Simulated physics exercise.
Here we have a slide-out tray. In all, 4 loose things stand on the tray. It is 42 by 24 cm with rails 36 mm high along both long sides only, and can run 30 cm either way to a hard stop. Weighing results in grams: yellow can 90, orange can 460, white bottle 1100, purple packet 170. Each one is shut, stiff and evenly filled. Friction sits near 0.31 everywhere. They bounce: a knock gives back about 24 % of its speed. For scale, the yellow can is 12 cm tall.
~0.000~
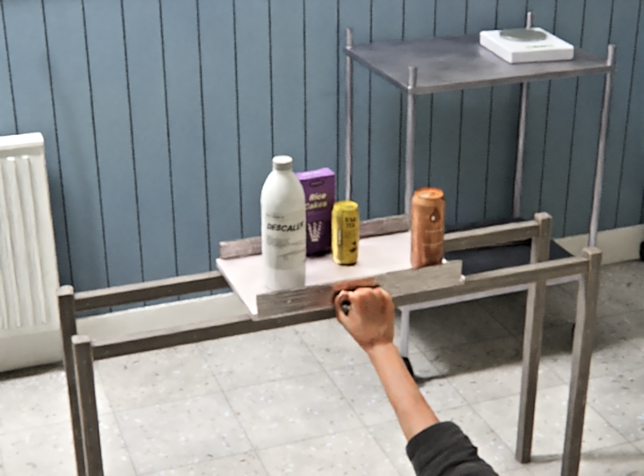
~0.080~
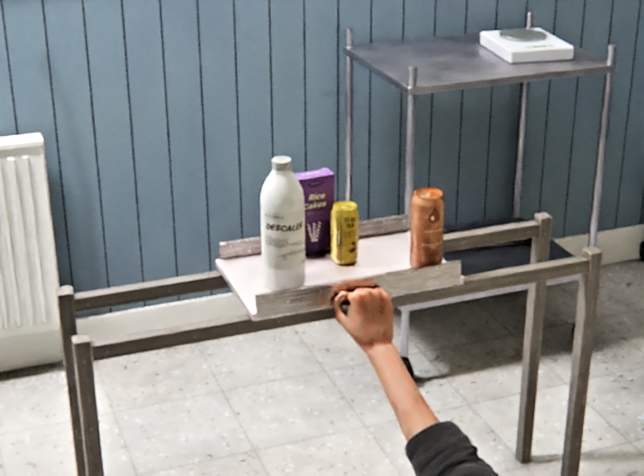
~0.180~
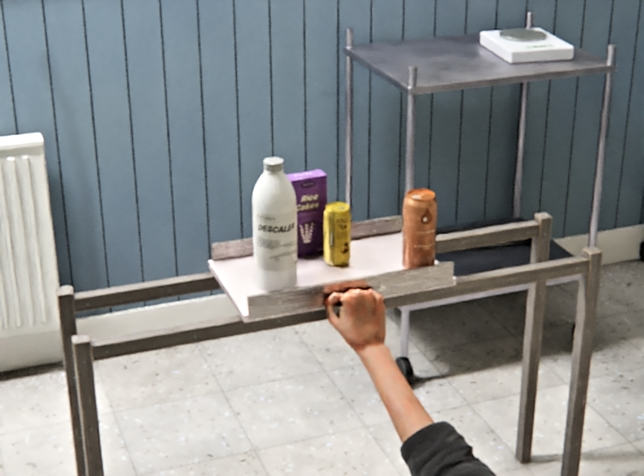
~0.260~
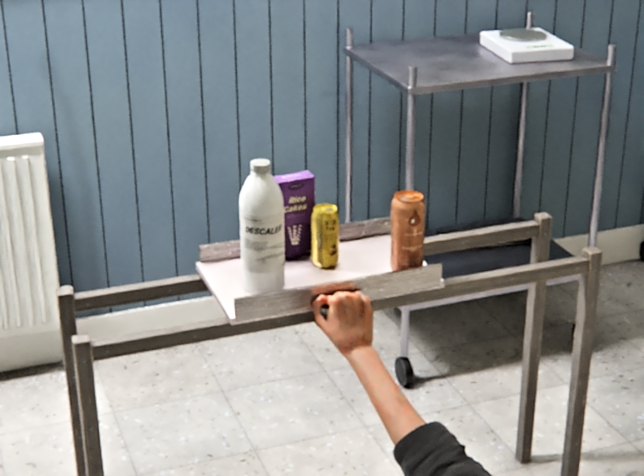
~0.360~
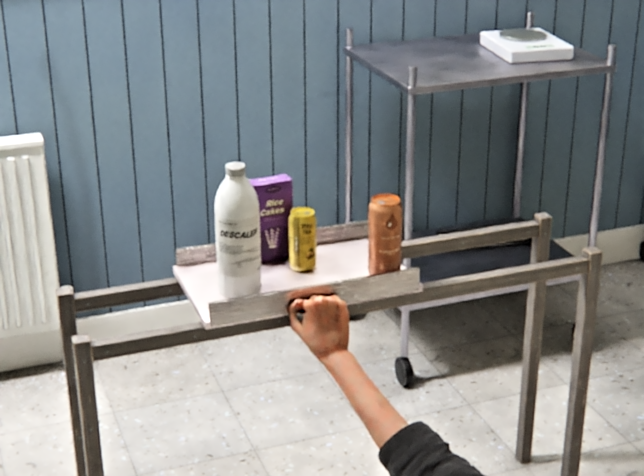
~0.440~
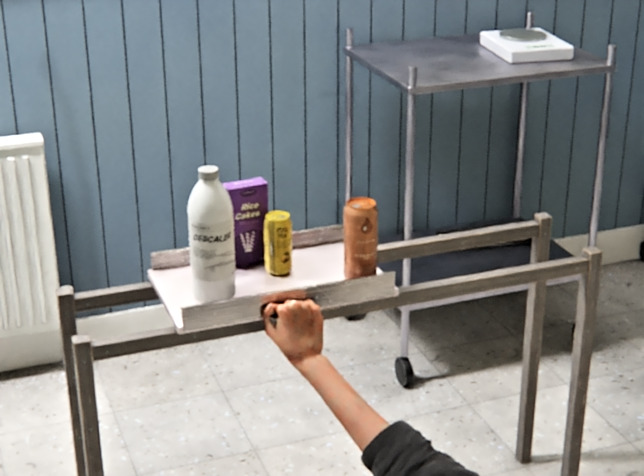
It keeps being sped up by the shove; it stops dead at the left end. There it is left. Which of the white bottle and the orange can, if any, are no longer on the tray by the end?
As I see it, the white bottle exits the tray; the orange can is kept by the tray.
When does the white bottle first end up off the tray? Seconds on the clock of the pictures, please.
About 0.8 seconds.
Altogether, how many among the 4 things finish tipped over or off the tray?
The answer: 1.
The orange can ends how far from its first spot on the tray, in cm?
Around 15 centimetres.
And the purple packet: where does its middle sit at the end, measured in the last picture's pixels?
Near (90, 246).
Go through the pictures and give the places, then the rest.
The first frame shows tray midway; white bottle (284, 222); orange can (427, 231).
The second frame shows tray midway; yellow can (345, 234); purple packet (313, 213).
The third frame shows tray 2 cm left; yellow can (337, 235); purple packet (305, 214).
The fourth frame shows tray 4 cm left; yellow can (325, 237); purple packet (293, 216).
The fifth frame shows tray 9 cm left; yellow can (303, 240); purple packet (271, 219).
The sixth frame shows tray 14 cm left; white bottle (211, 233); orange can (361, 242).
After 0.74 s, tray 30 cm left; white bottle slid 9 cm near (76, 253); orange can slid 9 cm near (236, 262); yellow can slid 9 cm.
After 0.84 s, tray 30 cm left; white bottle now off the tray; orange can slid 14 cm near (212, 265); yellow can leaning 4°.
After 1.14 s, tray 30 cm left; orange can slid 15 cm near (204, 267); yellow can slid 15 cm; purple packet slid 15 cm.
At rest (1.4 s), off the tray, white bottle; not toppled but over 5 cm from the start, yellow can, orange can and purple packet. In the last view, orange can near (204, 267).
